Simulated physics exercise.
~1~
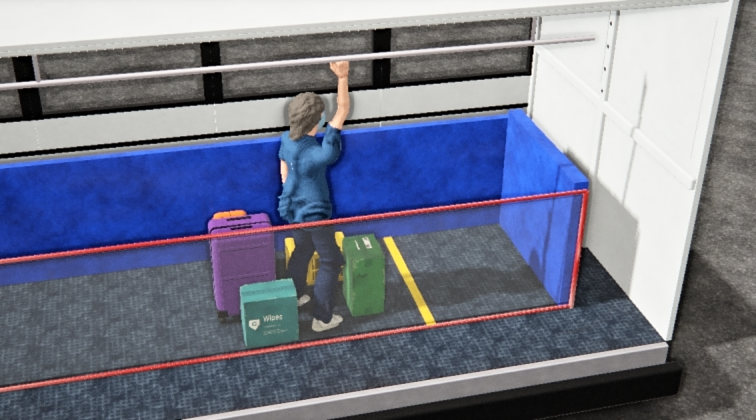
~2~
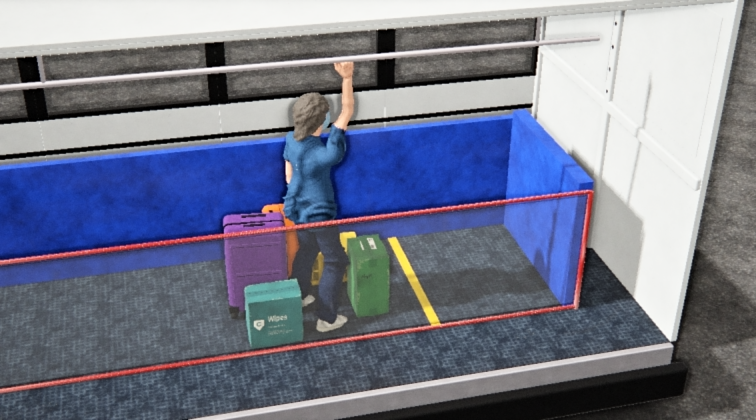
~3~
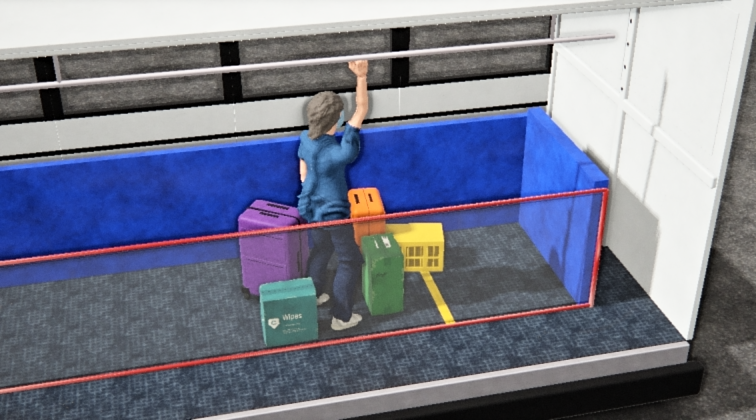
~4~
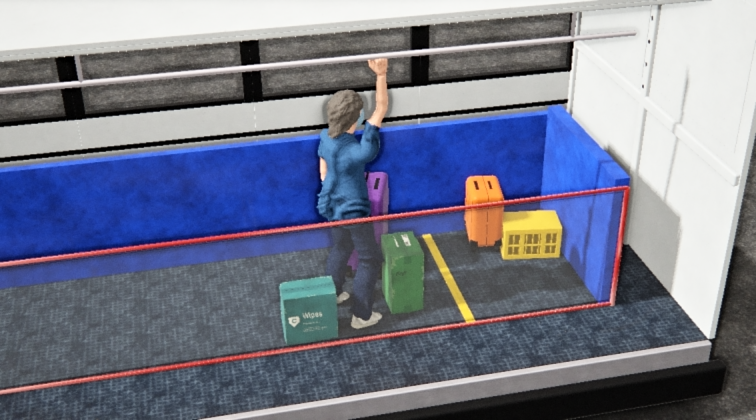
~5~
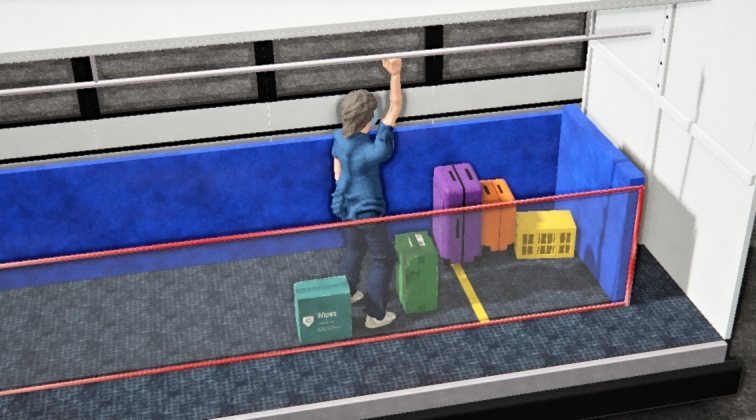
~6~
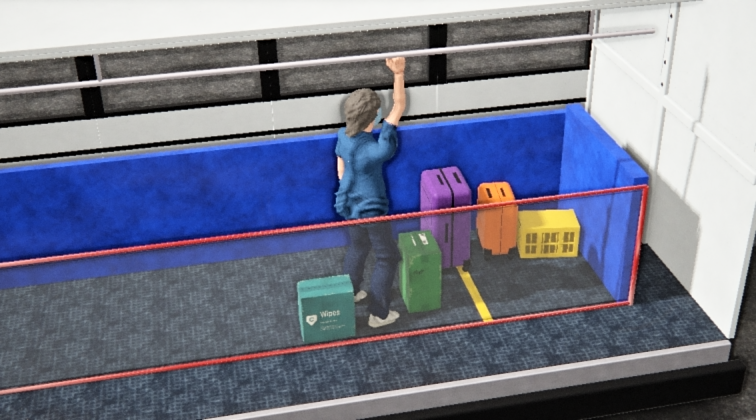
In a shuttle's luggage bay with dark carpet and a low blue wall, seen from above at an angle, a grey-haired traveller in a blue top stands gripping an overhead rail. A purple suitcase and a teal carton sit to the left, a green pack to the right, with an orange case and yellow crate partly hidden behind the legs. The orange case and crate slide right across the yellow line, and the purple suitcase rolls after them. It then edges back left, ending short of the line, as the carton and pack stay put.
